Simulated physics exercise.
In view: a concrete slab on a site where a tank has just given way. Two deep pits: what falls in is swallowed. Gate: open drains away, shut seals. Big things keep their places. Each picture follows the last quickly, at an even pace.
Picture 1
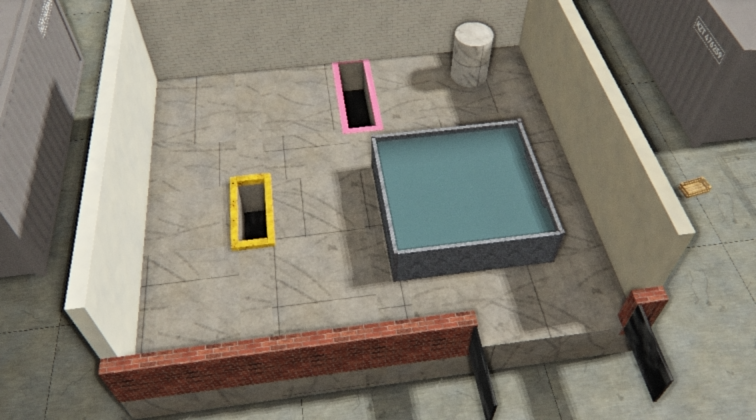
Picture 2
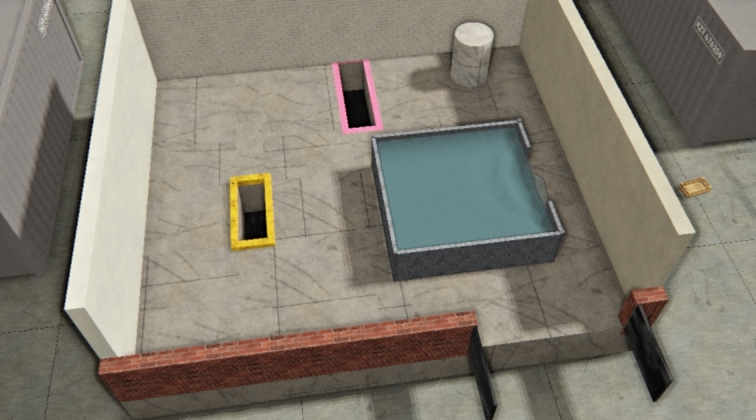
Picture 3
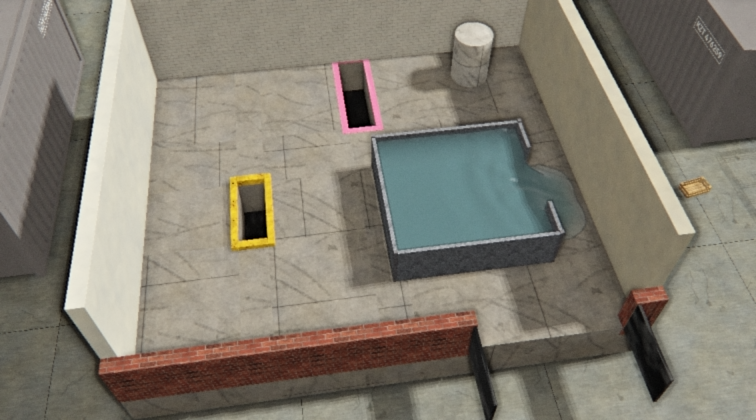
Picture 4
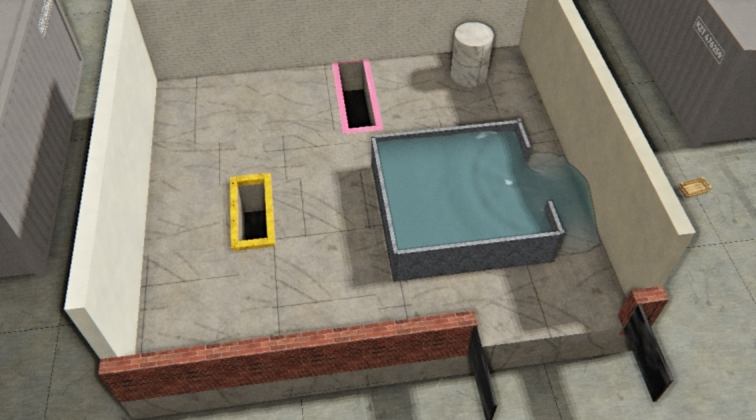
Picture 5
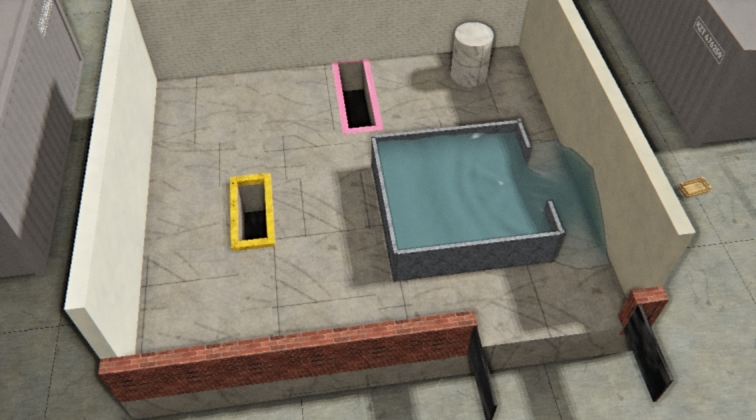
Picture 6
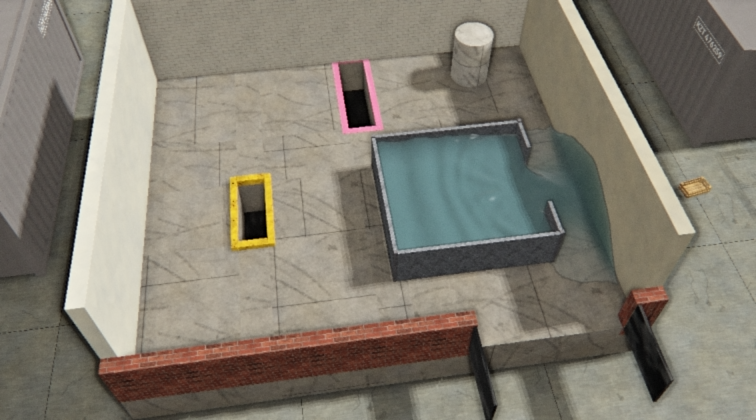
On a walled concrete slab, a tank's right side breaks open and water pours out, spreading along the right-hand wall.
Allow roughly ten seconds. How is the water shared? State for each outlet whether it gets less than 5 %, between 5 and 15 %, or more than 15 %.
Outcome. The gate gets more than 15 %. The yellow pit gets less than 5 %. The pink pit gets more than 15 %.
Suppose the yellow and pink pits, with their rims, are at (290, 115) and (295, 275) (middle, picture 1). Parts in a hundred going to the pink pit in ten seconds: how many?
Pink: About 2 %.
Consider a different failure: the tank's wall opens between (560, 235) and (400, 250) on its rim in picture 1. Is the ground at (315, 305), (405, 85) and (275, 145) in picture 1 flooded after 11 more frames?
Spot by spot: Soaked through, then unaffected, then unaffected.
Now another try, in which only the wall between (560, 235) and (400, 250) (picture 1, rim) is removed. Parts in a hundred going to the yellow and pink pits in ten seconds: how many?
In percent: Yellow 0, pink 2.
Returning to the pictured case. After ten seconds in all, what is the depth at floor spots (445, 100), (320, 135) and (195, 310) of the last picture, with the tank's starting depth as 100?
In order: About 8, 2 and 0 in a hundred.
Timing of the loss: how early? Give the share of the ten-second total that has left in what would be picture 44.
Roughly 65 percent.
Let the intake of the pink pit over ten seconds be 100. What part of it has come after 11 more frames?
Around 0 in a hundred.
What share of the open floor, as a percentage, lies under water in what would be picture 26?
That comes to about 30 per cent.
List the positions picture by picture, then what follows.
In the first picture, the tank at (462, 185) is whole and still.
In the second picture, the front is at a hidden place, out from the gap at (532, 193).
In the third picture, the front is at (580, 221), out from the gap at (531, 195).
In the fourth picture, water pours out at (531, 195) and has run to (598, 239).
In the fifth picture, the front is at (607, 259), out from the gap at (531, 195).
In the sixth picture, water pours out at (532, 195) and has run to (616, 281).
A moment on, water covers 15 % of the floor; the gate 1 %, the yellow pit 0 %, the pink pit 0 %.
Next, water covers 25 % of the floor; the gate 5 %, the yellow pit 0 %, the pink pit 0 %.
Then, water covers 30 % of the floor; the gate 14 %, the yellow pit 0 %, the pink pit 2 %.
Later, water covers 30 % of the floor; the gate 24 %, the yellow pit 0 %, the pink pit 12 %.
In the end, water covers 40 % of the floor; the gate 33 %, the yellow pit 0 %, the pink pit 22 %.
